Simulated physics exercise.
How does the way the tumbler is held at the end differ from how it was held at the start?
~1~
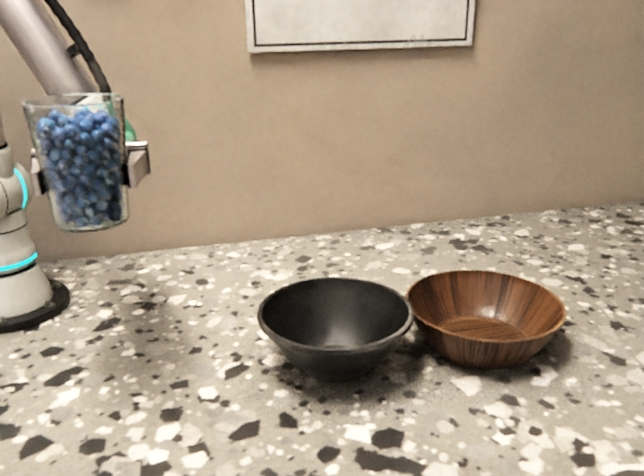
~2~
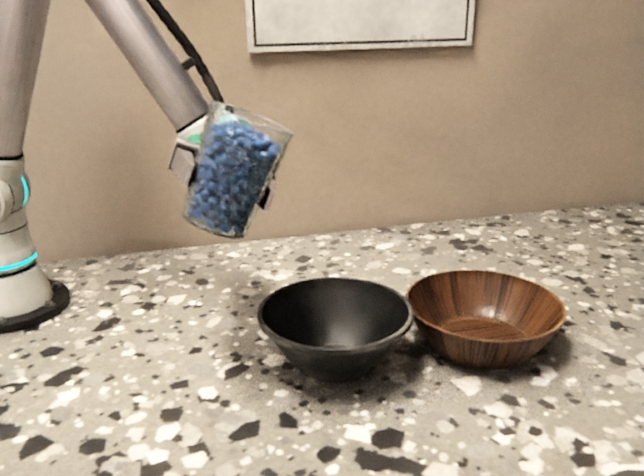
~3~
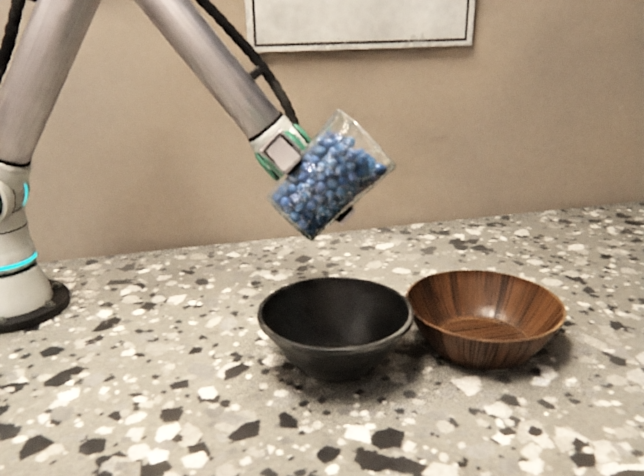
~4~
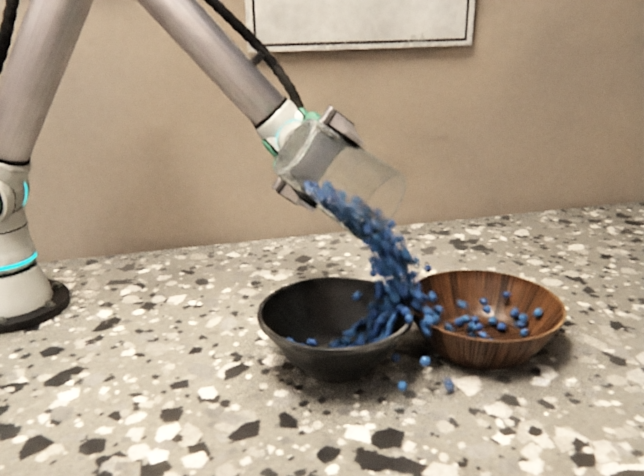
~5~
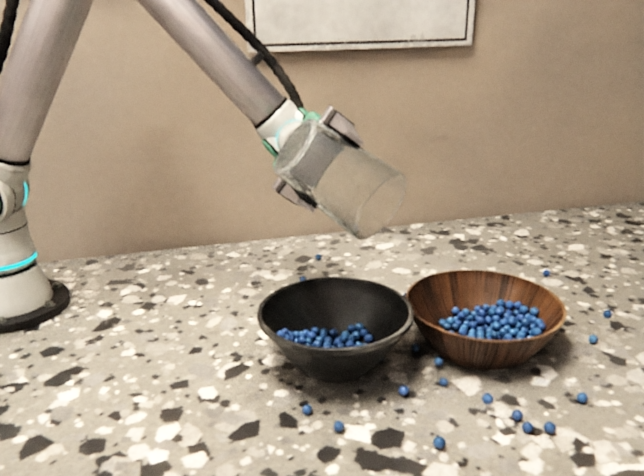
At the start the robot arm held the tumbler upright, but by the end it was tipped over so that it was upside down at a slant, with its mouth pointing down to the right.
Blue beads poured out of a clear tumbler as a robot arm carried it to the right and tipped it over two bowls, ending up split between the black bowl and the brown one, with some scattered on the speckled table.
